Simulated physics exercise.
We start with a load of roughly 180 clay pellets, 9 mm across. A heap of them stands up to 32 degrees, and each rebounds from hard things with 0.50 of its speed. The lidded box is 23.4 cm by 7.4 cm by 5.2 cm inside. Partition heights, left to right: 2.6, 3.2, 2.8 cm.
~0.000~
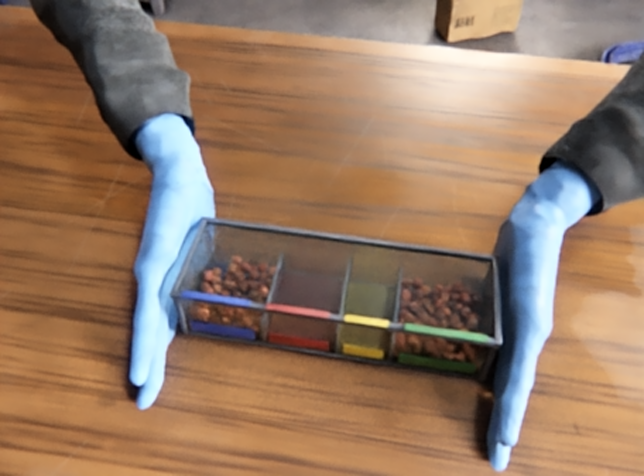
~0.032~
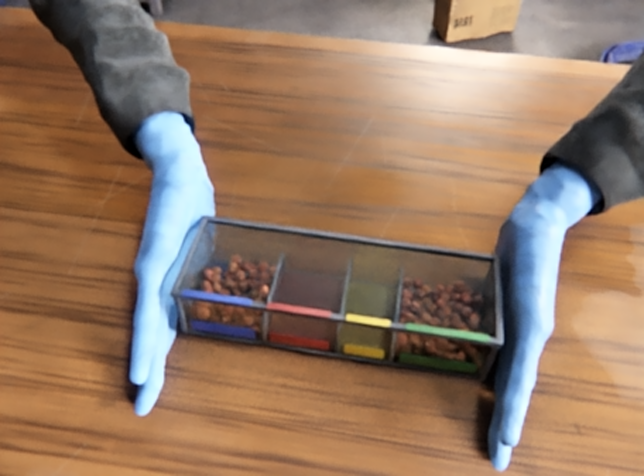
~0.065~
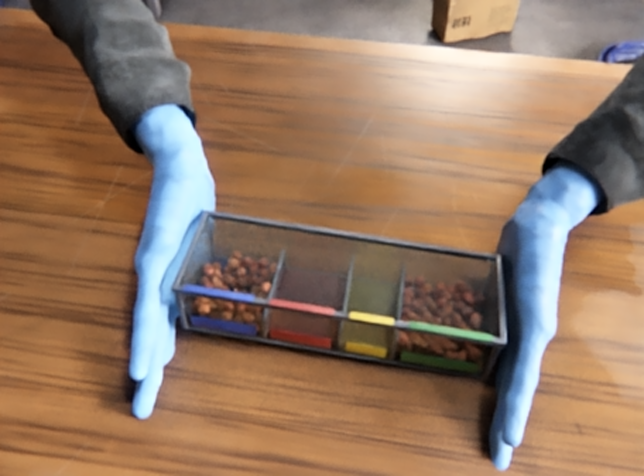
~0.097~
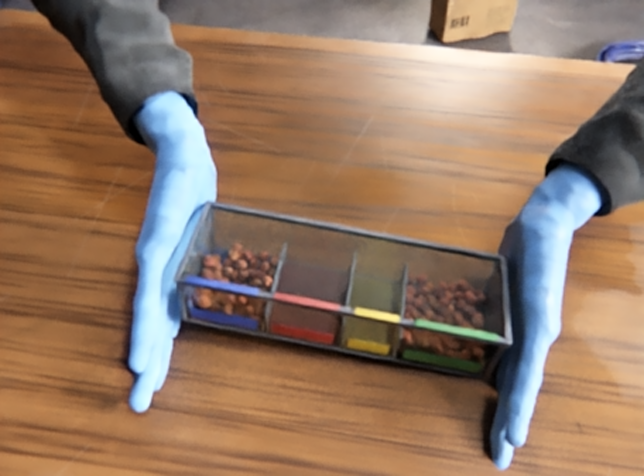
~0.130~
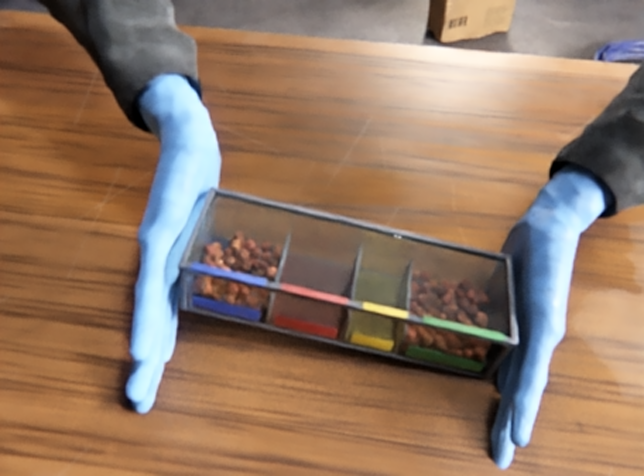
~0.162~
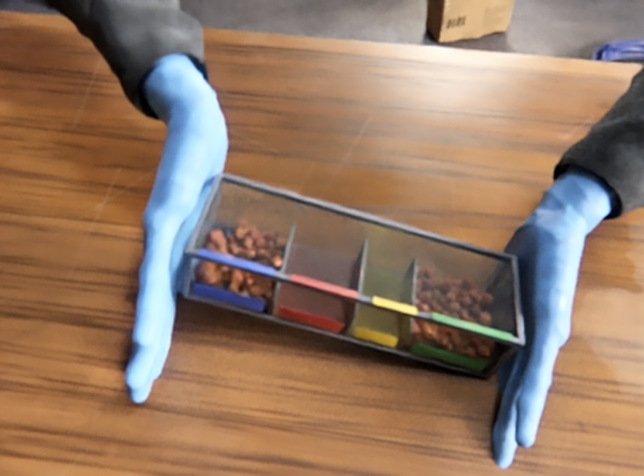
Blue-gloved hands holding a clear divided box of brown pellets above a wooden table, gradually tilting it with the left end rising.
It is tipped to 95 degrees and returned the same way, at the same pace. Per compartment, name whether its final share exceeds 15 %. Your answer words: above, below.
Red compartment - below; blue compartment - below; green compartment - above; yellow compartment - below.
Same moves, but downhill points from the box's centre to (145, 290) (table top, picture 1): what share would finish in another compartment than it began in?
My best guess is some 50 per cent.
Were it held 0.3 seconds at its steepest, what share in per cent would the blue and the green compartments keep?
Result - blue: 0 %; green: 95 %.
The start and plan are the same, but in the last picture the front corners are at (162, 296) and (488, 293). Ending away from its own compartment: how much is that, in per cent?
Roughly 50 per cent.
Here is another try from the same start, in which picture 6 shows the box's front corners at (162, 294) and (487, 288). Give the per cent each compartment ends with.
The compartments end with red 5 per cent, blue 75 per cent, green 10 per cent and yellow 5 per cent.
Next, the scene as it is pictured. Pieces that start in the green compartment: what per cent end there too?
Close to 100 in a hundred.
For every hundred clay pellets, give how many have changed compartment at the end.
Somewhere around 35 percent.
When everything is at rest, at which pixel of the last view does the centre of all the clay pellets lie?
Approximately (453, 319) in the last picture.
After 0.85 s, tilt 95 degrees; red 5 %, blue 30 %, green 65 %.
After 1.31 s, tilt 43 degrees; red 5 %, green 90 %, yellow 5 %.
After 1.85 s, tilt 0 degrees; red 5 %, green 90 %, yellow 5 %.
In the end, at 2.5 s, red 5 %, blue 0 %, green 90 %, yellow 5 %.
